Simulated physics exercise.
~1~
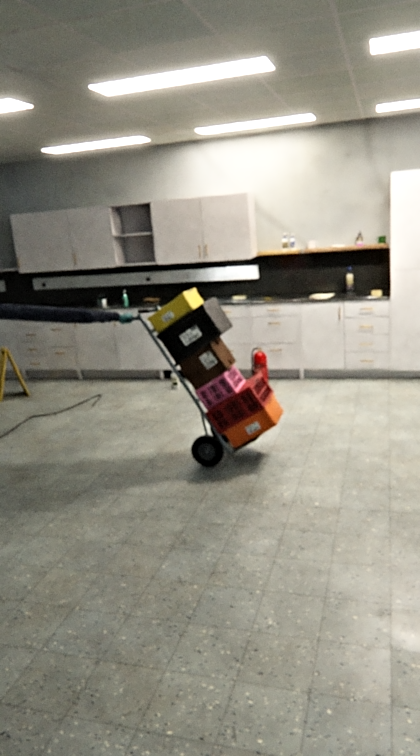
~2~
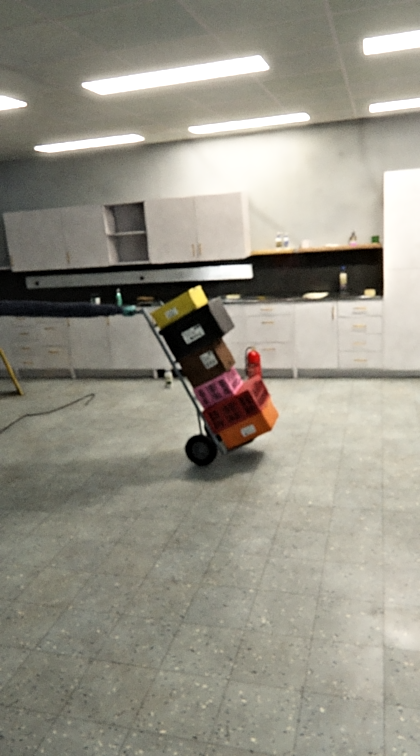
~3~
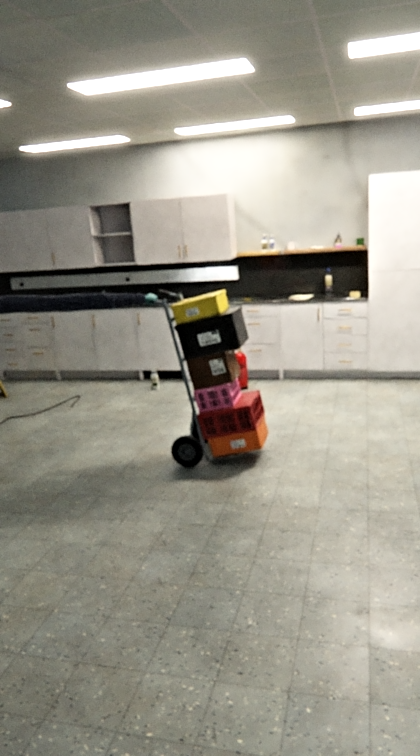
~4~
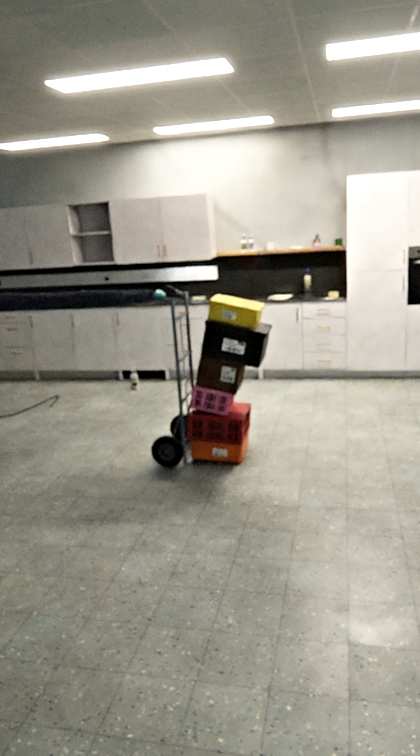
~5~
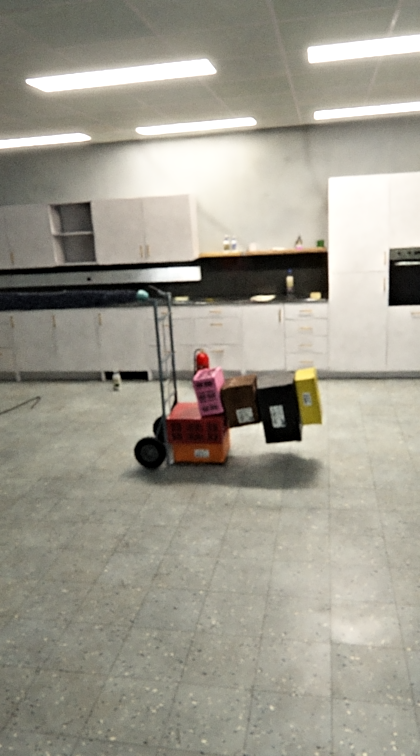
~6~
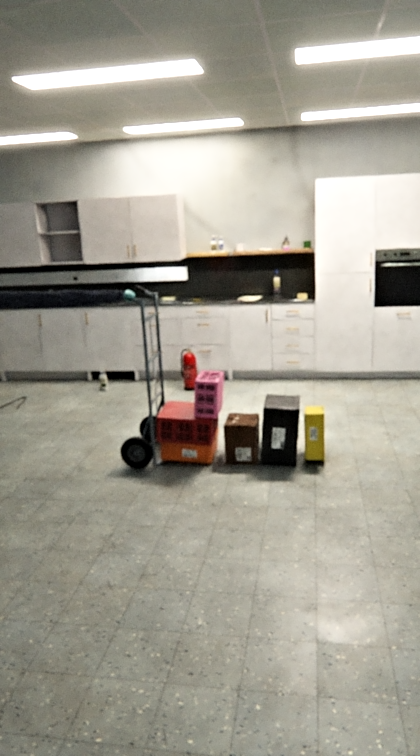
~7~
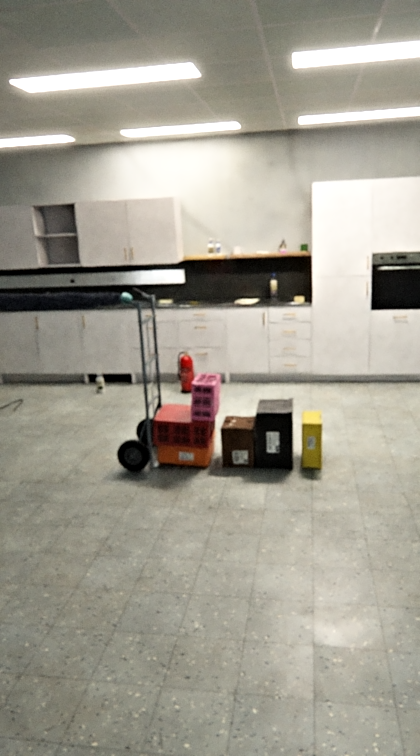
Tilted sack truck swinging upright in a kitchen, yellow, black and brown boxes toppling to the floor, pink crate tipping but staying aboard.
